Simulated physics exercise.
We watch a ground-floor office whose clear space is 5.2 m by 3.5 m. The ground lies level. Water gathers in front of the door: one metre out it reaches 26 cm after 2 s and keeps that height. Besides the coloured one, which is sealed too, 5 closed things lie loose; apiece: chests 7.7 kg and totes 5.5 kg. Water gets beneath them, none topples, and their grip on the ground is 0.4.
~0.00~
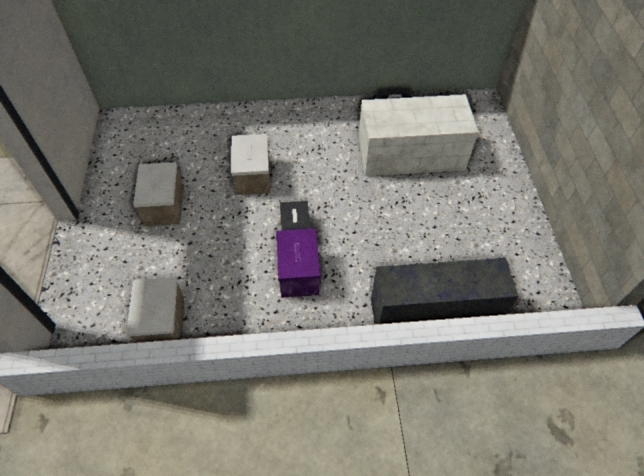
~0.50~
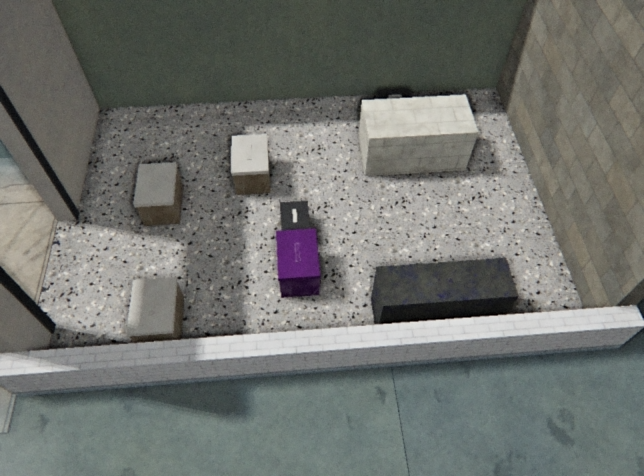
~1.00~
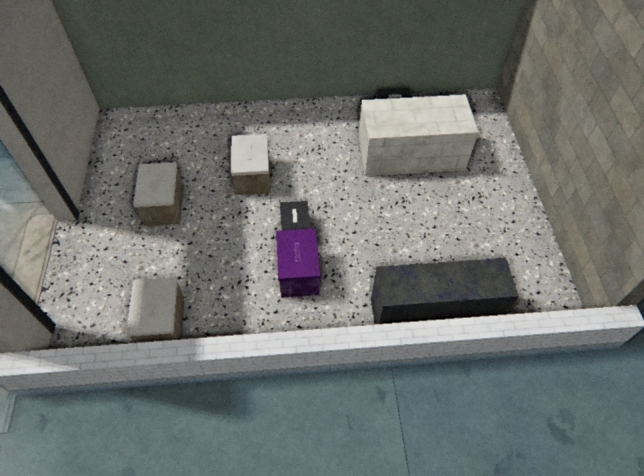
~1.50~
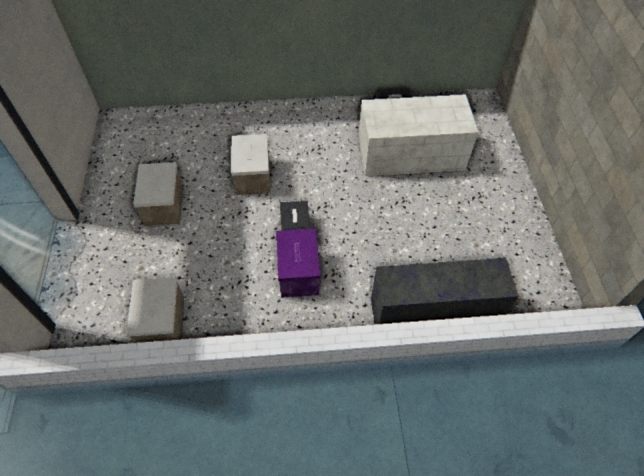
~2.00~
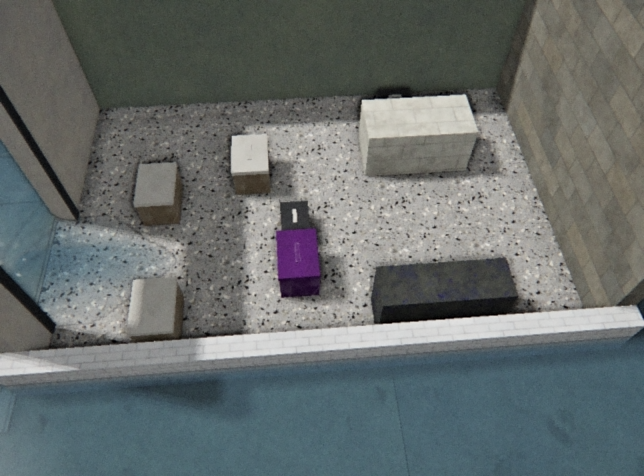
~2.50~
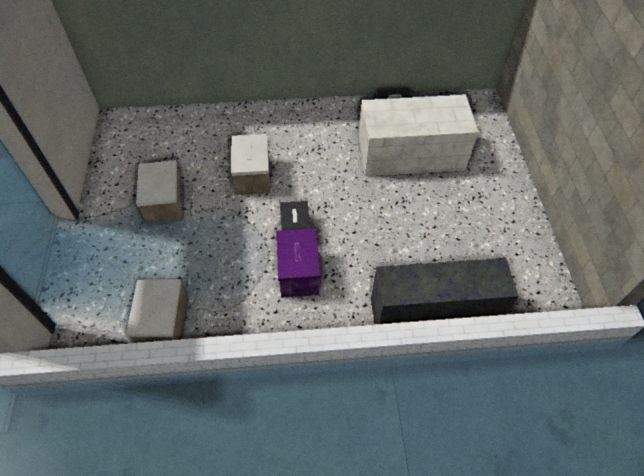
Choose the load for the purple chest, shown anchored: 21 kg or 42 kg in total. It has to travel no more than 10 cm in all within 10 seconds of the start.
For it, neither load is enough.
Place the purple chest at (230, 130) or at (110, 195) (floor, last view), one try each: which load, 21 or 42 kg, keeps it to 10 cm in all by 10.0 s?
In that order: Only the larger holds; the smaller is enough.
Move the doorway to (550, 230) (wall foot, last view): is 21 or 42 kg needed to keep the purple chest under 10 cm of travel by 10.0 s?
In that case neither load is enough.
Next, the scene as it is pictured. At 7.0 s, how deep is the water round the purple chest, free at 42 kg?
Roughly 10 cm.
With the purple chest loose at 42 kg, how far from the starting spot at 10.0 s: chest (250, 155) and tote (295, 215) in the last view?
In turn: 250 cm, 150 cm.
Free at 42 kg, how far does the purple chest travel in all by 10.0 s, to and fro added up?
Some 100 cm in all.
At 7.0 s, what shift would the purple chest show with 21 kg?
About 150 cm.
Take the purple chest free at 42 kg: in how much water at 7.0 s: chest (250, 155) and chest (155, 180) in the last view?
About 6 and 9 cm.
After 3.5 s the purple chest would be 34 cm from its start with 21 kg and 7 cm from its start with 42 kg; 7 cm of water round it then.
After 4.5 s the purple chest would be 107 cm from its start with 21 kg and 16 cm from its start with 42 kg; 7 cm of water round it then.
After 7.0 s the purple chest would be 169 cm from its start with 21 kg and 38 cm from its start with 42 kg; 10 cm of water round it then.
After 10.0 s the purple chest would be 257 cm from its start with 21 kg and 104 cm from its start with 42 kg; 14 cm of water round it then.
